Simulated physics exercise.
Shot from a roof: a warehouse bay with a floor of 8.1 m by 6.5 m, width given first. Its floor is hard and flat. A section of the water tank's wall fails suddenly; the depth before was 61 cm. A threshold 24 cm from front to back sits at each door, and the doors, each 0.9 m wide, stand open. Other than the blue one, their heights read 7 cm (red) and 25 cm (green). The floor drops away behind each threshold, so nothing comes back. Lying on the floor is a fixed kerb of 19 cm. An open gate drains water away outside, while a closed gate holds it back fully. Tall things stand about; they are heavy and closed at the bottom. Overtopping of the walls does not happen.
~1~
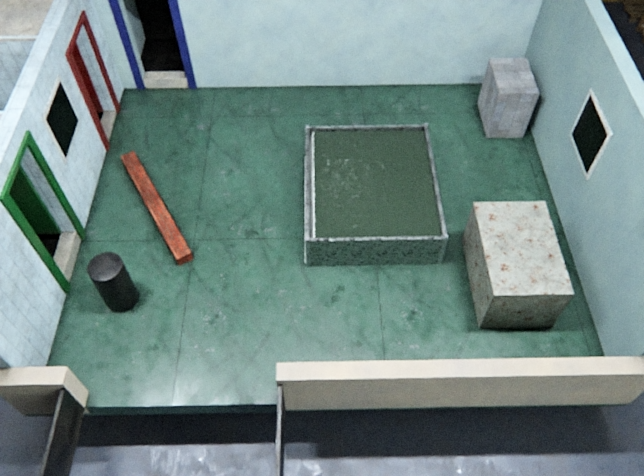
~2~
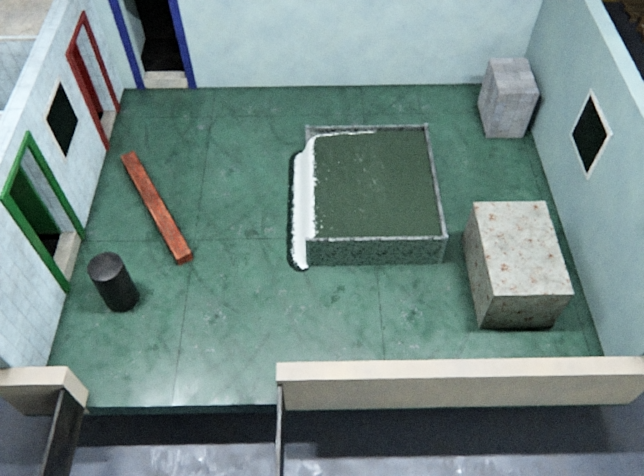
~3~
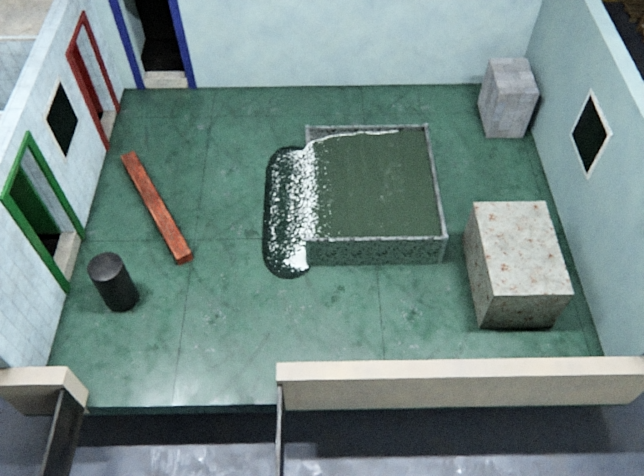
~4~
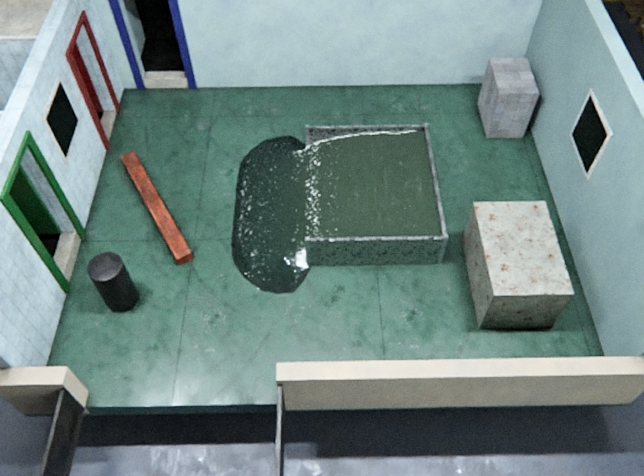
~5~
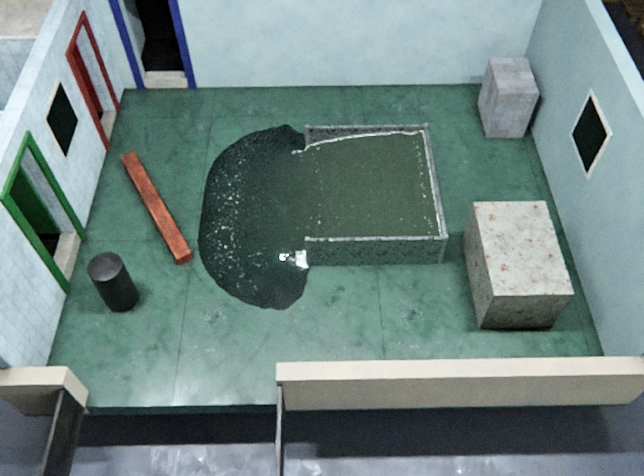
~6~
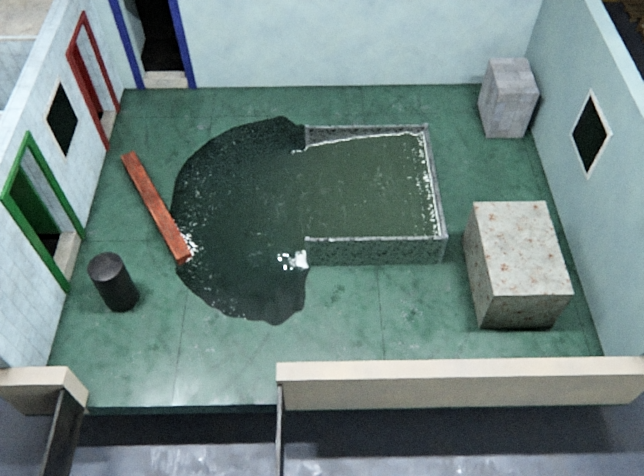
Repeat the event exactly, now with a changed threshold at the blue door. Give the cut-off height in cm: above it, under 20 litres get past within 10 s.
The cut-off is roughly 24 cm.
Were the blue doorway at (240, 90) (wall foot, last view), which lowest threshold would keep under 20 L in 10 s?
Minimum: Close to 8.5 cm.
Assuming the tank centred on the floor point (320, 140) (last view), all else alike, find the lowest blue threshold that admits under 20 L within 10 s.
It should be around 24 cm high.
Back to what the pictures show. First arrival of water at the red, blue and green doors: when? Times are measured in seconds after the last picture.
Red: 0.8 s; blue: 1.3 s; green: 1.1 s.
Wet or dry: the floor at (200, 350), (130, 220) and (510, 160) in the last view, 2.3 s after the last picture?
Okay, in order that's got wet, got wet and finally stayed dry.
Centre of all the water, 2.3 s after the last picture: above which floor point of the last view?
Centre of mass: About (218, 193) px.
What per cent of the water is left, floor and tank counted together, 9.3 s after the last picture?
About 68 %.
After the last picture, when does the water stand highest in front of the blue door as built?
At roughly 2.4 s.
Then, 0.7 s after the last picture water covers 35 % of the floor, deepest (36 cm) near (180, 235); it has not reached the blue door.
Then, 2.3 s after the last picture water covers 45 % of the floor, deepest (42 cm) near (123, 94); 30 cm at the blue door, 3 litres in over its 23 cm threshold.
Then, 9.3 s after the last picture water covers 85 % of the floor, deepest (12 cm) near (508, 83); 6 cm at the blue door, 25 litres in over its 23 cm threshold.
At the blue door as built, the water peaked near 30 cm, 2.3 s after the last picture.
With a threshold of 22 cm, 30 litres would have come in within the 10 s; with 26 cm, 12 litres. So under 20 litres takes about 24 cm.
